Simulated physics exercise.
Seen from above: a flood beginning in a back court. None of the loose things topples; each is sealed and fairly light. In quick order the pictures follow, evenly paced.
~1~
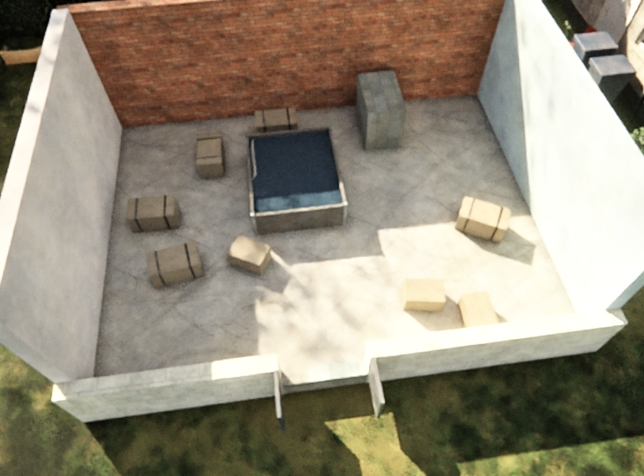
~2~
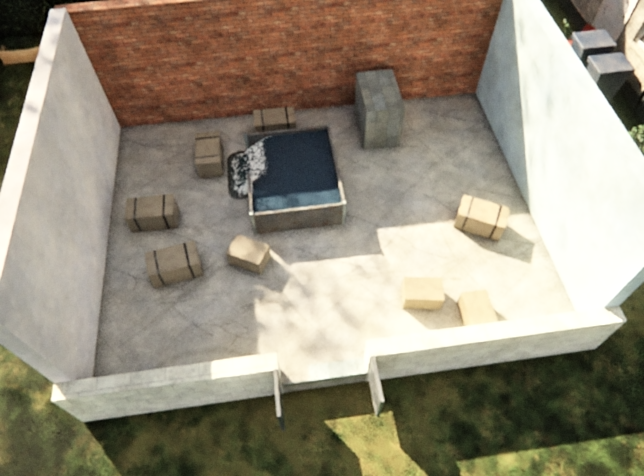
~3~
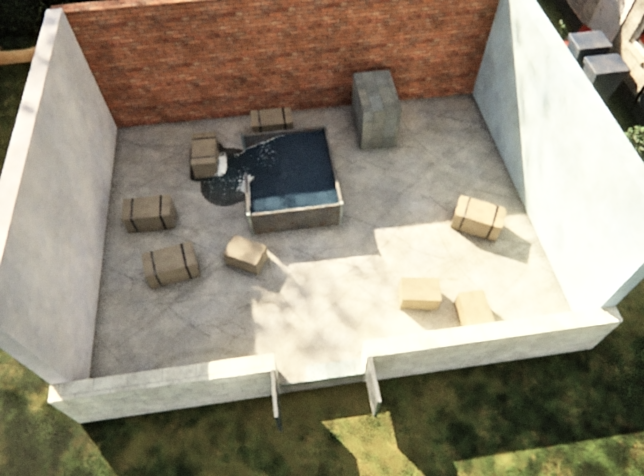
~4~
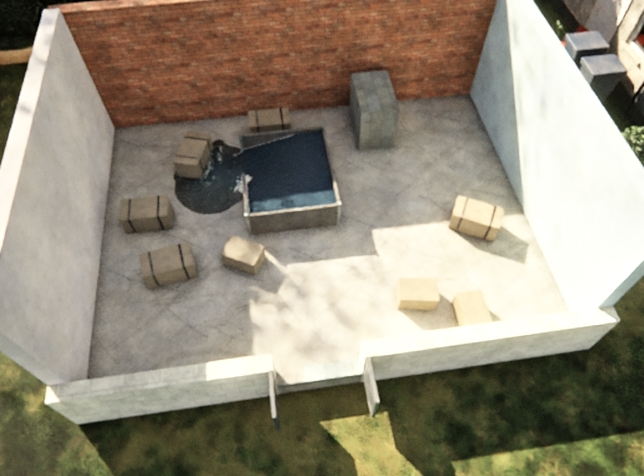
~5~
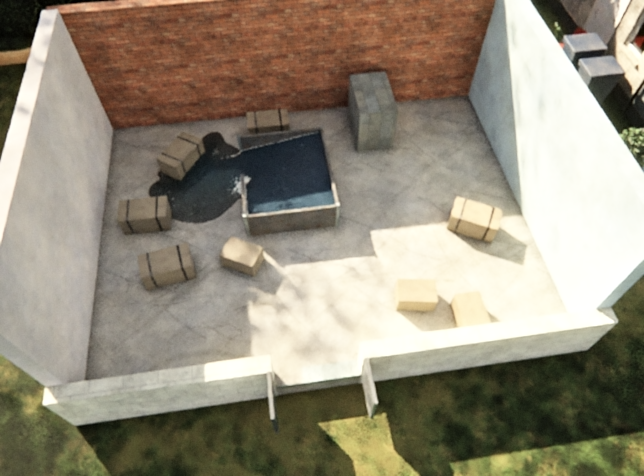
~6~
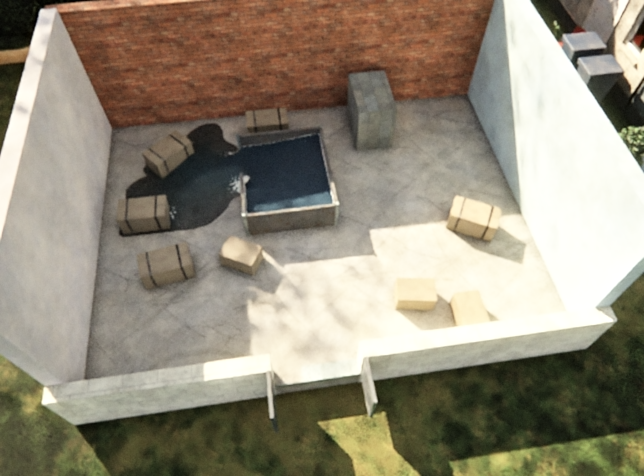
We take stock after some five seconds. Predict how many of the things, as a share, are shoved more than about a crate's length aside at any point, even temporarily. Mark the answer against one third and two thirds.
One to two thirds of them.
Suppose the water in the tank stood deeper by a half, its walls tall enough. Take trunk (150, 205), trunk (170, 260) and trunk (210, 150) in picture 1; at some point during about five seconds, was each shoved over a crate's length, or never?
Item by item: Cleared the mark, then cleared the mark, then cleared the mark.
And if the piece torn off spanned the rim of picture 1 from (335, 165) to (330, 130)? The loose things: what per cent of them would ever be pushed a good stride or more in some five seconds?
I make it 10 per cent.
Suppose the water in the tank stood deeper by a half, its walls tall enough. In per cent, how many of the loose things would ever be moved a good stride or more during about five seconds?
50 % or so.
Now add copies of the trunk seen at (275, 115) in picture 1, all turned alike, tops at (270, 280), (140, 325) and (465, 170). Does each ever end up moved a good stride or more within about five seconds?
Twin one: Barely shifts; twin two: Slides well clear; twin three: Barely shifts.
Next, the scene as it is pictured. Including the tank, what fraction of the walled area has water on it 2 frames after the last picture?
My figure is about 20 percent.
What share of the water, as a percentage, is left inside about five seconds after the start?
It comes to about 100 parts in a hundred.
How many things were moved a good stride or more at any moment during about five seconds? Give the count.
I make it 3 in total.
A moment on, 1 of 8 are well off their spots; 0 afloat.
Next, 2 of 8 are well off their spots; 1 afloat.
Later, 2 of 8 are well off their spots; 1 afloat.
In the end, 3 of 8 are well off their spots, and 3 have been at some point; 2 afloat.
